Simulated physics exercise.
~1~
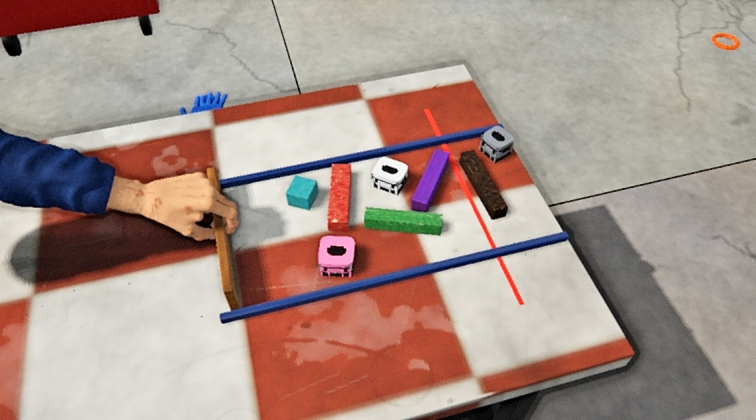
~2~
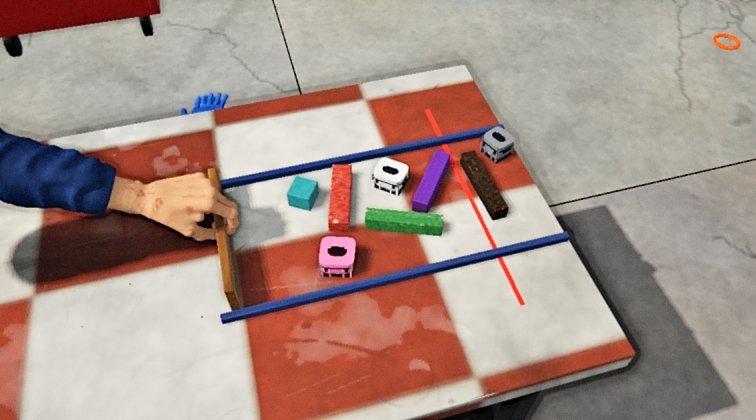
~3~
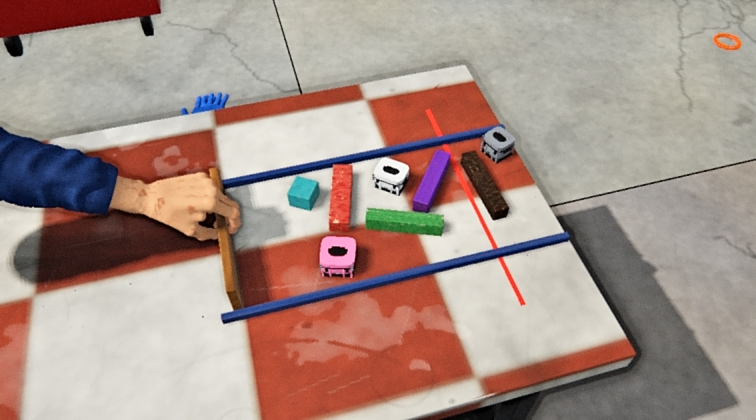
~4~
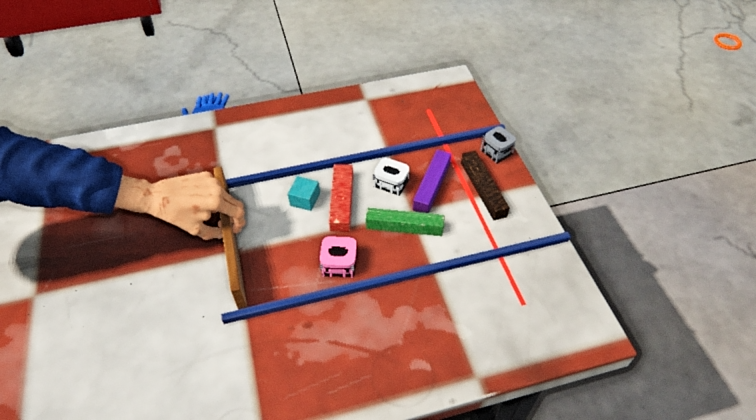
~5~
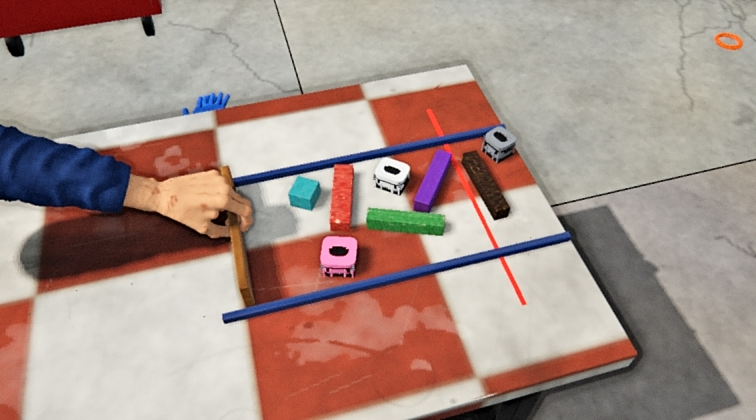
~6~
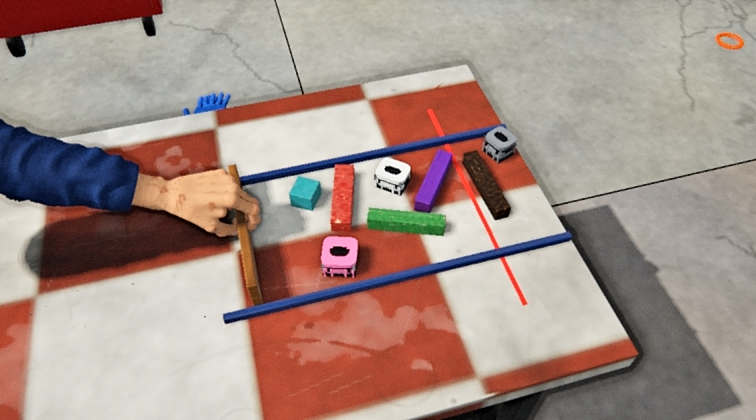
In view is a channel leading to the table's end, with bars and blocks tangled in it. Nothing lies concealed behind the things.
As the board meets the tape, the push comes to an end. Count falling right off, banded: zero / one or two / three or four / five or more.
The push clears off a single one or two.
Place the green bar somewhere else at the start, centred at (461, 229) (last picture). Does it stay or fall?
Lab note: It does not drop.
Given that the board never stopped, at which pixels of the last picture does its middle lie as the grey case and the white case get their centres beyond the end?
Roughly at (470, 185) and roughly at (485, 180).
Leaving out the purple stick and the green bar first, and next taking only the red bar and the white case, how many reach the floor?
The counts would be 0 and 0.
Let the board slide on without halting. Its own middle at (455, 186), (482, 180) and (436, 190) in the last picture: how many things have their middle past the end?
Over the end: 0, 3, 0.
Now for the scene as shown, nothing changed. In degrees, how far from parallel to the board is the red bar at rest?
Roughly 30° out of line.
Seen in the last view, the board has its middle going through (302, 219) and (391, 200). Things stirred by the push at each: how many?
Counting first: 1, next 7.
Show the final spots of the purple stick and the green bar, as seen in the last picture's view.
Final centres, in order: Near (536, 173), near (527, 208).
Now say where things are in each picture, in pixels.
Grey case (497, 144); black bar (482, 184); purple stick (431, 181); board (223, 236); tape (468, 194), in the first picture.
Black bar (483, 184); red bar (341, 197), in the second picture.
Purple stick (432, 181); white case (391, 177), in the third picture.
Grey case (499, 145); turquoise block (304, 193), in the fourth picture.
Black bar (485, 184); board (237, 233), in the fifth picture.
Grey case (500, 144); black bar (485, 184); purple stick (434, 181); board (244, 232); tape (471, 194), in the sixth picture.
Early on, none off yet; grey case at rest near (500, 144); black bar at rest near (485, 184); purple stick at rest near (434, 181).
A while later, none off yet; grey case at rest near (500, 144); black bar moving near (490, 184); purple stick travelled a little near (456, 182).
Further along, none off yet; grey case travelled a little near (509, 141); black bar travelled a little near (523, 185); purple stick travelled about its own width near (507, 179).
Finally, the number that fall off is one or two; lost, black bar.
